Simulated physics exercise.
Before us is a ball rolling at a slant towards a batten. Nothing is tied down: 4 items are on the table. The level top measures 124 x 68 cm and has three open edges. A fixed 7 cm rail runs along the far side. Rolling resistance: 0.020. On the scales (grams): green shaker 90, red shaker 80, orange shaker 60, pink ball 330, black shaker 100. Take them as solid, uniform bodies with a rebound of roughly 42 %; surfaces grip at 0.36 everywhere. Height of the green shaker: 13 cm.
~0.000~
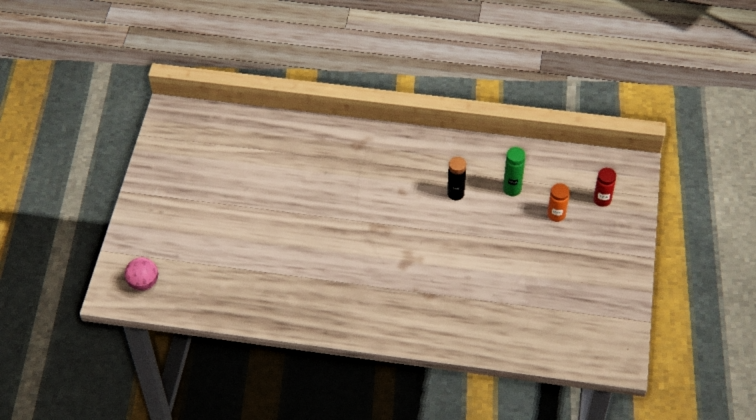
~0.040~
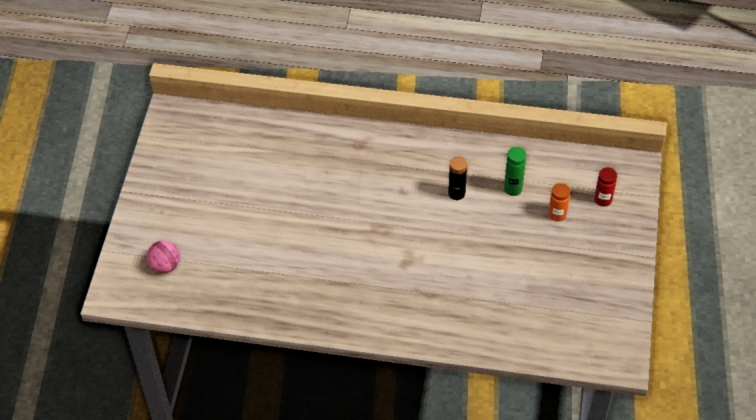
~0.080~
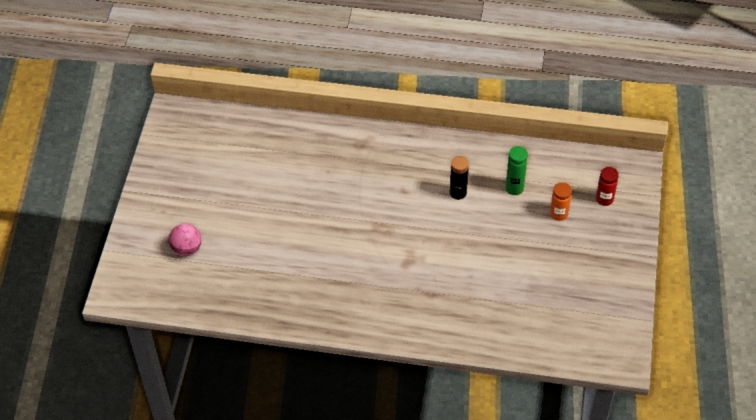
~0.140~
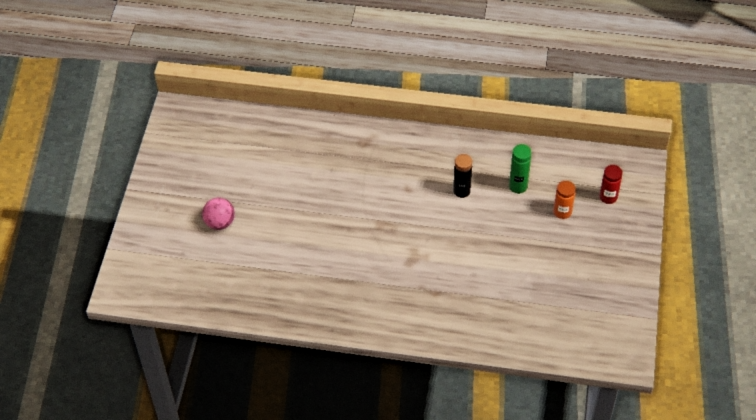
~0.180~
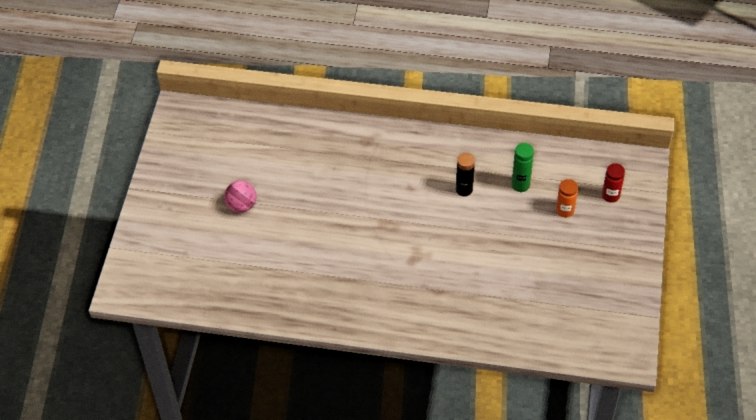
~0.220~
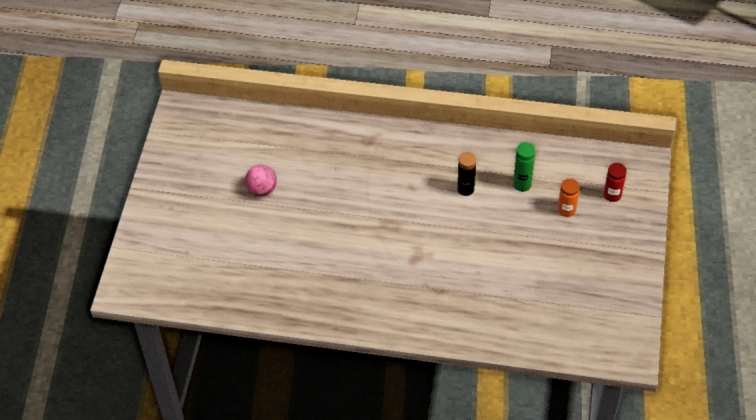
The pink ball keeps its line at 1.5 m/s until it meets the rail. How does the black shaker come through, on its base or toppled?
The black shaker topples.
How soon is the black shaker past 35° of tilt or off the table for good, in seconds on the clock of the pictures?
Near 1.0 s.
After 0.42 s, pink ball near (347, 115).
After 0.92 s, pink ball near (464, 168); black shaker 8° off upright near (479, 184).
After 1.22 s, pink ball near (508, 179); black shaker on its side near (505, 224); green shaker 6° off upright.
In the end (2.6 s), toppled on the table, black shaker; the other 3 under 4 cm from the start. At the end, from the last picture's camera, black shaker near (506, 225).
